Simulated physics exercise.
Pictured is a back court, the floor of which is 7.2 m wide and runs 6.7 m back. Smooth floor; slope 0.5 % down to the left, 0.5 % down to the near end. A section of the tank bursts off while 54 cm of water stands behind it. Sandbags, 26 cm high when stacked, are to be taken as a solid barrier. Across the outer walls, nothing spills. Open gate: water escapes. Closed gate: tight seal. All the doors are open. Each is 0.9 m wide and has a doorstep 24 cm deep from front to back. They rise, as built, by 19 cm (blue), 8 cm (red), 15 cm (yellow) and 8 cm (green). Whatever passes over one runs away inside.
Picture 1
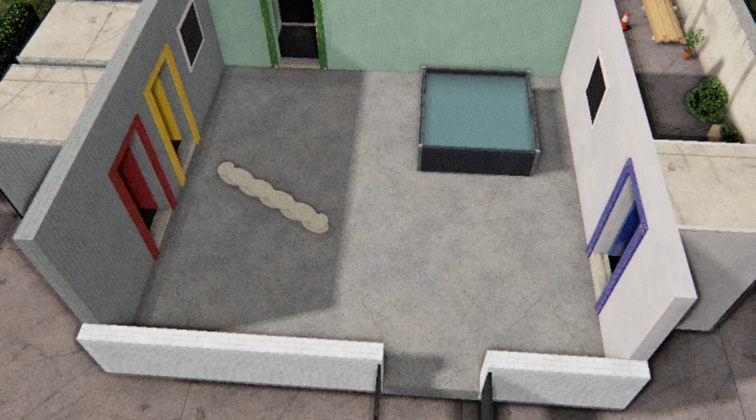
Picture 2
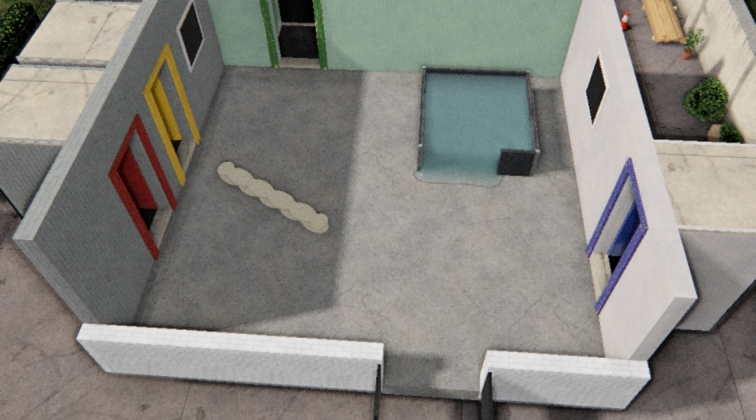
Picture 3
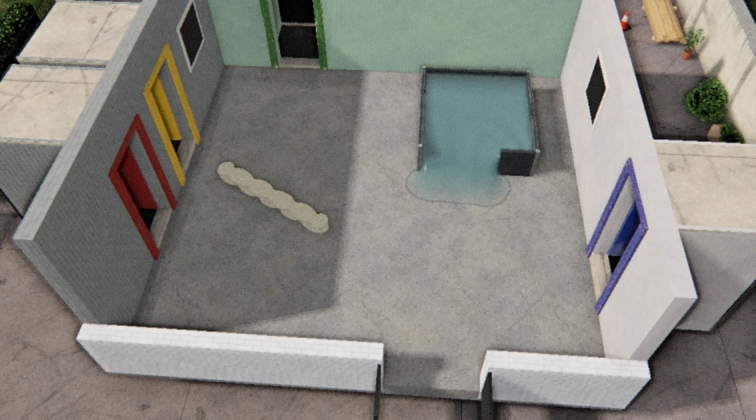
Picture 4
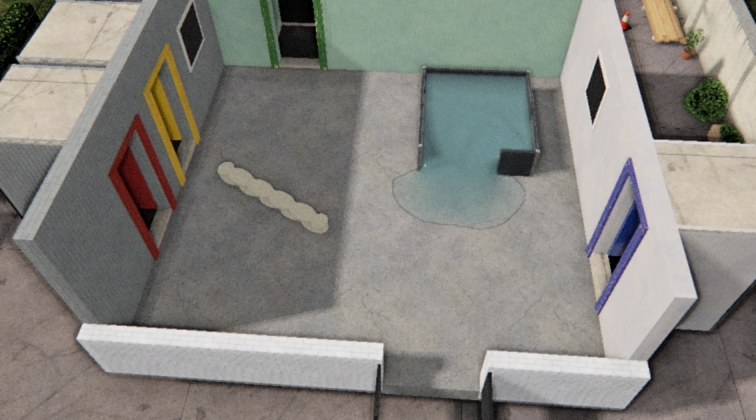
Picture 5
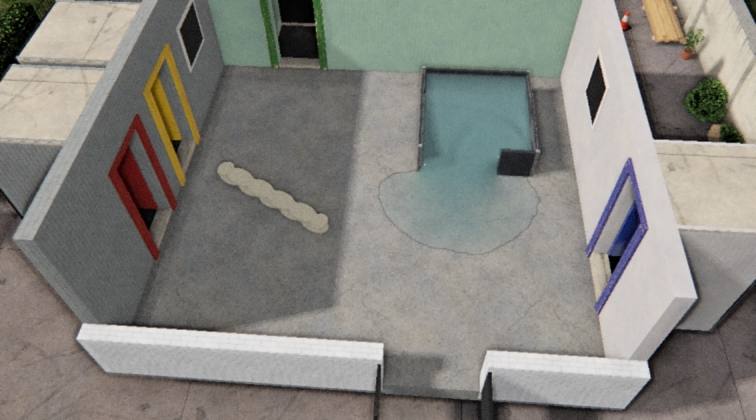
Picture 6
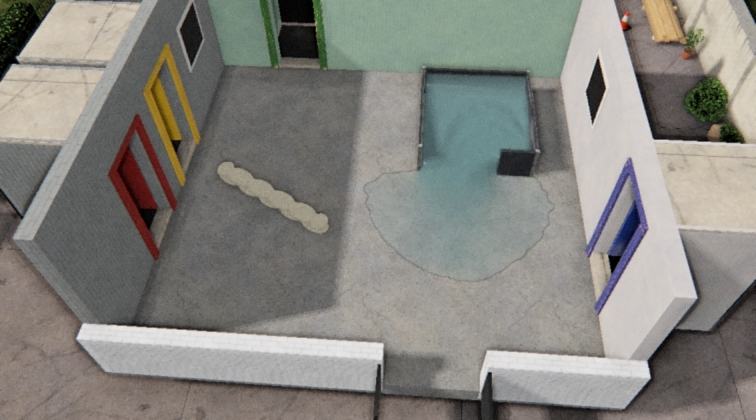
At the start, a dark-sided tank of water stands whole against the green back wall of a walled court. Most of its front side then opens, and water pours out onto the dry floor, spreading forward and sideways in a widening rounded sheet, with dry floor still between it and the blue door.
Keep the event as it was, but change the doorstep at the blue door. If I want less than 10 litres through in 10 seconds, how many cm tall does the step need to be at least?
You would need about 6 cm.
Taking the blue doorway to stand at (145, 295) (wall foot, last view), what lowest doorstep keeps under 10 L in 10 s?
Roughly 11.0 cm, give or take.
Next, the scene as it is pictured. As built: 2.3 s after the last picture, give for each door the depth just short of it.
Door by door in centimetres - blue 4, red 0, yellow 0, green 0.
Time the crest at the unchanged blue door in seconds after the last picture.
At roughly 3.5 s.
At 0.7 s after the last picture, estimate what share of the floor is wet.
Close to 25 per cent of it is wet.
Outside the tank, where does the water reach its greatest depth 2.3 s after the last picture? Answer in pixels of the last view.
Near (573, 381).
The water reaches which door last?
Door: Green.
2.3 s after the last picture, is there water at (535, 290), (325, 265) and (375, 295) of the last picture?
First wet through, second wet through, third wet through.
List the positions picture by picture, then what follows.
The first picture shows the tank at (477, 111) is whole and still, 54 cm deep; the blue door at (611, 246) is dry.
In the second picture, the front is at (475, 183), 0.3 m from the gap at (459, 163); 0.3 m2 of floor is wet, 54 cm left at the back.
In the third picture, the gap is at (459, 165), the front 0.7 m out at (459, 200); the back of the tank holds 54 cm.
In the fourth picture, water pours out at (459, 165) and has run 1.2 m, to (476, 225); about 8 cm deep outside, 54 cm at the back.
In the fifth picture, water pours out at (459, 166) and has run 1.7 m, to (455, 247); about 6 cm deep outside, 54 cm at the back.
In the sixth picture, the front is at (455, 275), 2.3 m from the gap at (459, 165); 4.7 m2 of floor is wet, 51 cm left at the back; the blue door at (611, 246), 3.1 m from the gap, is still 1.2 m from the nearest water.
Then, 0.7 s after the last picture water covers 25 % of the floor, deepest (29 cm) near (449, 177); it has not reached the blue door.
Then, 2.3 s after the last picture water covers 40 % of the floor, deepest (24 cm) near (573, 381); 4 cm at the blue door, 0 litres in over its 19 cm doorstep.
Then, 9.3 s after the last picture water covers 75 % of the floor, deepest (10 cm) near (174, 210); 4 cm at the blue door, 0 litres in over its 19 cm doorstep.
At the blue door as built, the water peaked near 10 cm, 3.3 s after the last picture.
Run again over the same 10 s with other heights there, 13 litres in over 5.5 cm, 7 litres over 6.5 cm. The limit of 10 litres is kept from about 6 cm up.
